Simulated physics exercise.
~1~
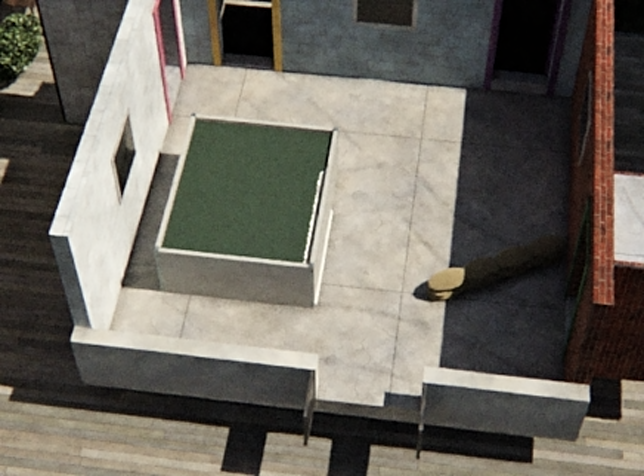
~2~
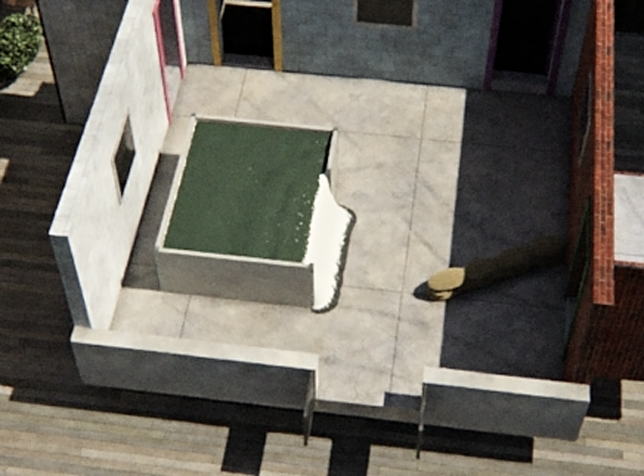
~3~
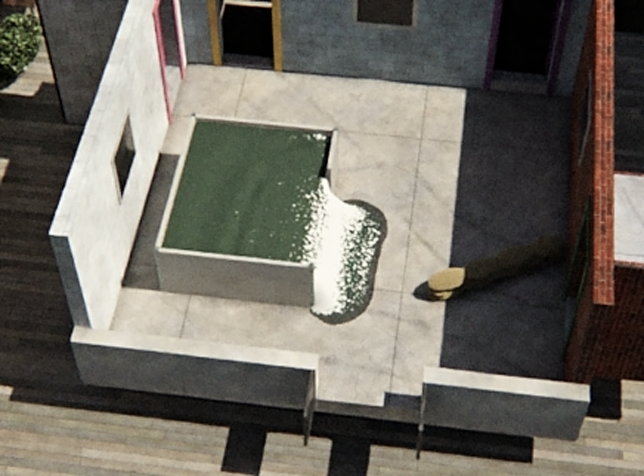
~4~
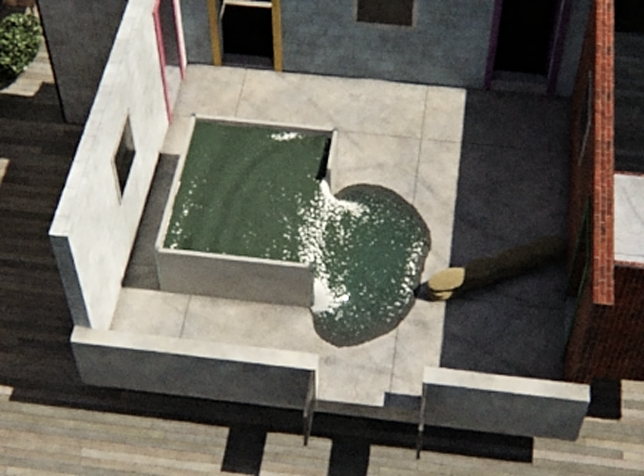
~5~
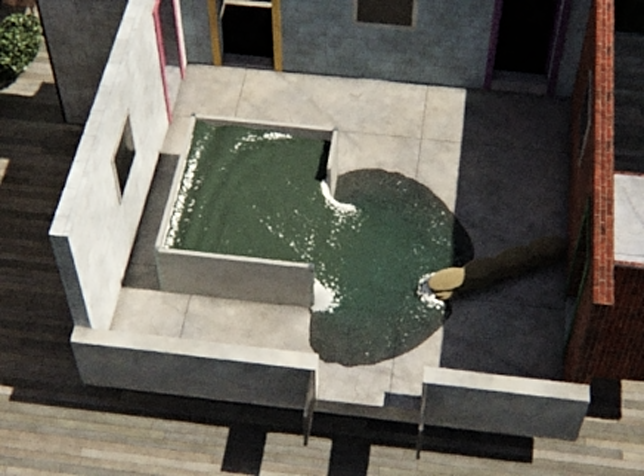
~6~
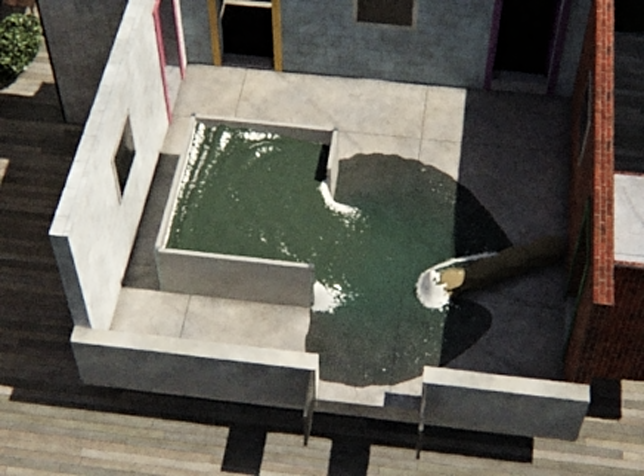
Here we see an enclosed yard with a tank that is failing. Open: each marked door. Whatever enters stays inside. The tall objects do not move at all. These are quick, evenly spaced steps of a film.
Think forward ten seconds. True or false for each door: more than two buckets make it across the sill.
Pink door: False; green door: True; purple door: True; yellow door: True.
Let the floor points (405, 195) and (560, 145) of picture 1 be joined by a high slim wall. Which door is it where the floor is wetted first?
That would be the one in green.
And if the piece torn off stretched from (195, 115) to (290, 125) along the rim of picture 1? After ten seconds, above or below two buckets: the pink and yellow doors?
The pink door exceeds the limit and the yellow door exceeds the limit.
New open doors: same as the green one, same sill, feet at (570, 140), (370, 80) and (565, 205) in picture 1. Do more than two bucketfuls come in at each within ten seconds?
Exceeds the limit; falls short; exceeds the limit.
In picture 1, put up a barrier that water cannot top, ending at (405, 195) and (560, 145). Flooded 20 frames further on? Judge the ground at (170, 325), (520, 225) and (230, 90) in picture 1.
In order: Untouched, soaked, untouched.
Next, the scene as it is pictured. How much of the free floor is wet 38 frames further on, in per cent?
I'd say close to 85 per cent.
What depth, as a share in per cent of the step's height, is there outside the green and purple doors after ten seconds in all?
Readings, in sequence: 50 percent and 40 percent.
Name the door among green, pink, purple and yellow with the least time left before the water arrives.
The green door, I reckon.
A moment on, water covers 45 % of the floor; the pink door not reached, the green door wet at the sill, nothing in, the purple door not reached, the yellow door not reached.
Next, water covers 45 % of the floor; the pink door not reached, the green door under two buckets in, the purple door under two buckets in, the yellow door not reached.
Then, water covers 60 % of the floor; the pink door not reached, the green door over two buckets in, the purple door far over two buckets in, the yellow door not reached.
Later, water covers 85 % of the floor; the pink door wet at the sill, nothing in, the green door far over two buckets in, the purple door far over two buckets in, the yellow door wet at the sill, nothing in.
In the end, water covers 95 % of the floor; the pink door wet at the sill, nothing in, the green door far over two buckets in, the purple door far over two buckets in, the yellow door far over two buckets in.
